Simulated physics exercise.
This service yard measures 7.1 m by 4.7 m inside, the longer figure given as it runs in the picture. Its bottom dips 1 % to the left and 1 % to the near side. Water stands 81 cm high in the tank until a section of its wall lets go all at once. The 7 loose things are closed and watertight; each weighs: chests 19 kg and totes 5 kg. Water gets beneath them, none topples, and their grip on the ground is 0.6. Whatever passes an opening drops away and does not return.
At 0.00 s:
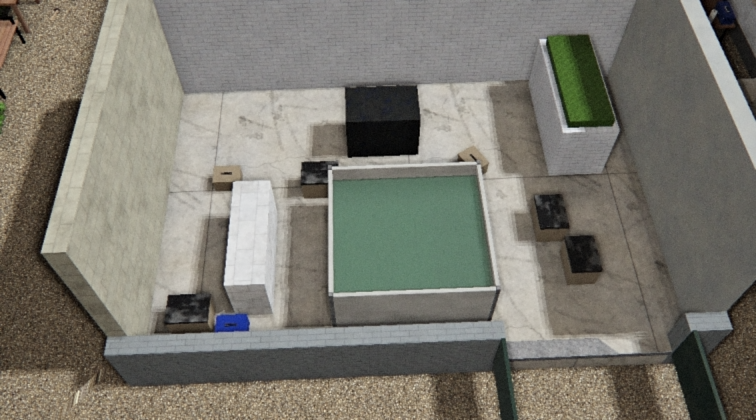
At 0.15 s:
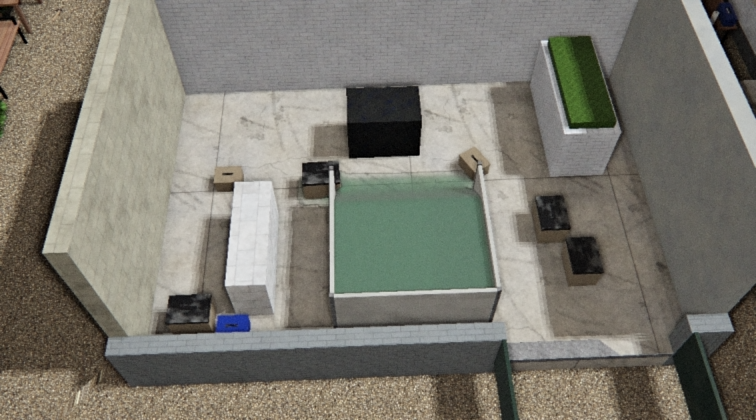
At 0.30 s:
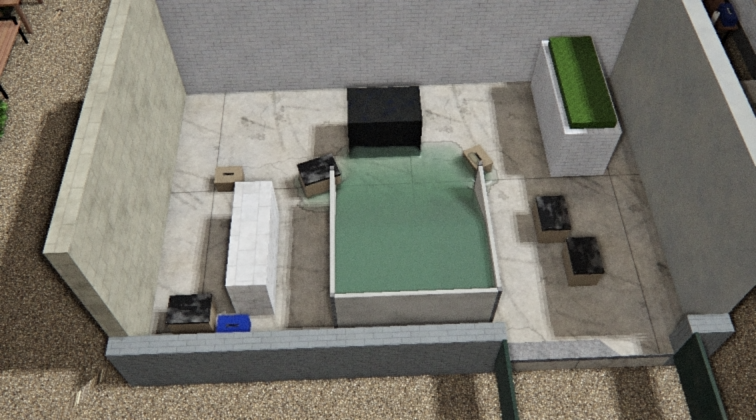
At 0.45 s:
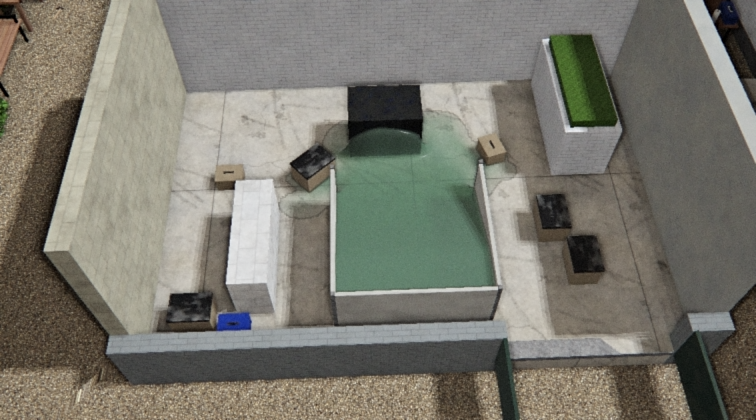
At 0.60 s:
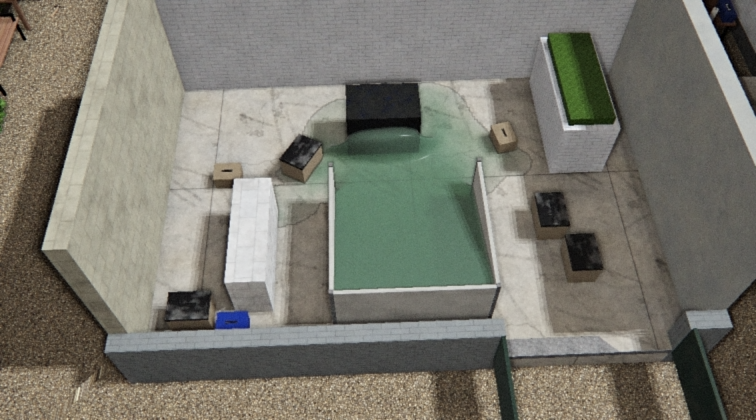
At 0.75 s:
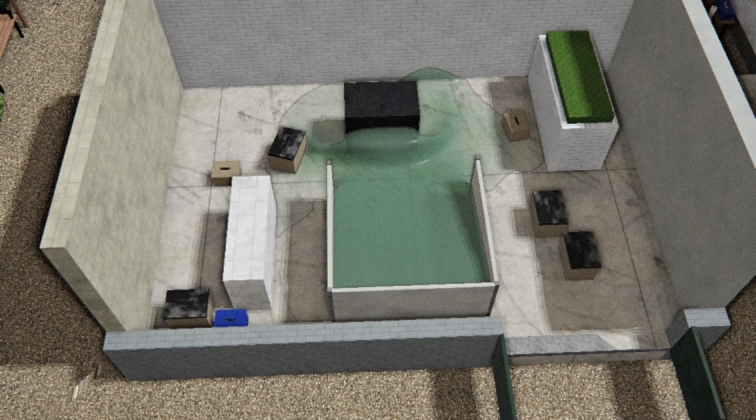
In a walled yard, green water spreads from an opened pen and pushes two boxes outward.
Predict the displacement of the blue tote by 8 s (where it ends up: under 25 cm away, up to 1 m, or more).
The blue tote ends far away.
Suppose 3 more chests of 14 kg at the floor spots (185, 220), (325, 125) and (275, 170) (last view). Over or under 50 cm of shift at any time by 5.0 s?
In turn: More, past it, more.
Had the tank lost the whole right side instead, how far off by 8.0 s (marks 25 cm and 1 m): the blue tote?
In that case the blue tote barely shifts.
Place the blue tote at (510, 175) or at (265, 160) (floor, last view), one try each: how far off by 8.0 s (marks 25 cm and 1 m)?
In turn: It gets carried off; it ends far away.
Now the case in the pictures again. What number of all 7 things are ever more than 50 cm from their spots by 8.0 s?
That makes 6.
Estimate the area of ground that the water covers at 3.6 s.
Roughly 26 m2.
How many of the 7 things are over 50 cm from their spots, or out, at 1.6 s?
3 of them.
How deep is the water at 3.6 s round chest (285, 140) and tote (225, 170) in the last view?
Roughly 18 and 9 cm.
After 1.6 s the blue tote is near (230, 320), 0.0 m from its start, aground; 0 of 7 are out; 1 afloat.
After 3.6 s the blue tote is near (233, 322), 0.1 m from its start, aground; 0 of 7 are out; 4 afloat.
After 5.6 s the blue tote is near (315, 276), 1.2 m from its start, afloat; 0 of 7 are out; 4 afloat.
After 8.0 s the blue tote is near (309, 168), 2.5 m from its start, afloat; 1 of 7 are out; 4 afloat.
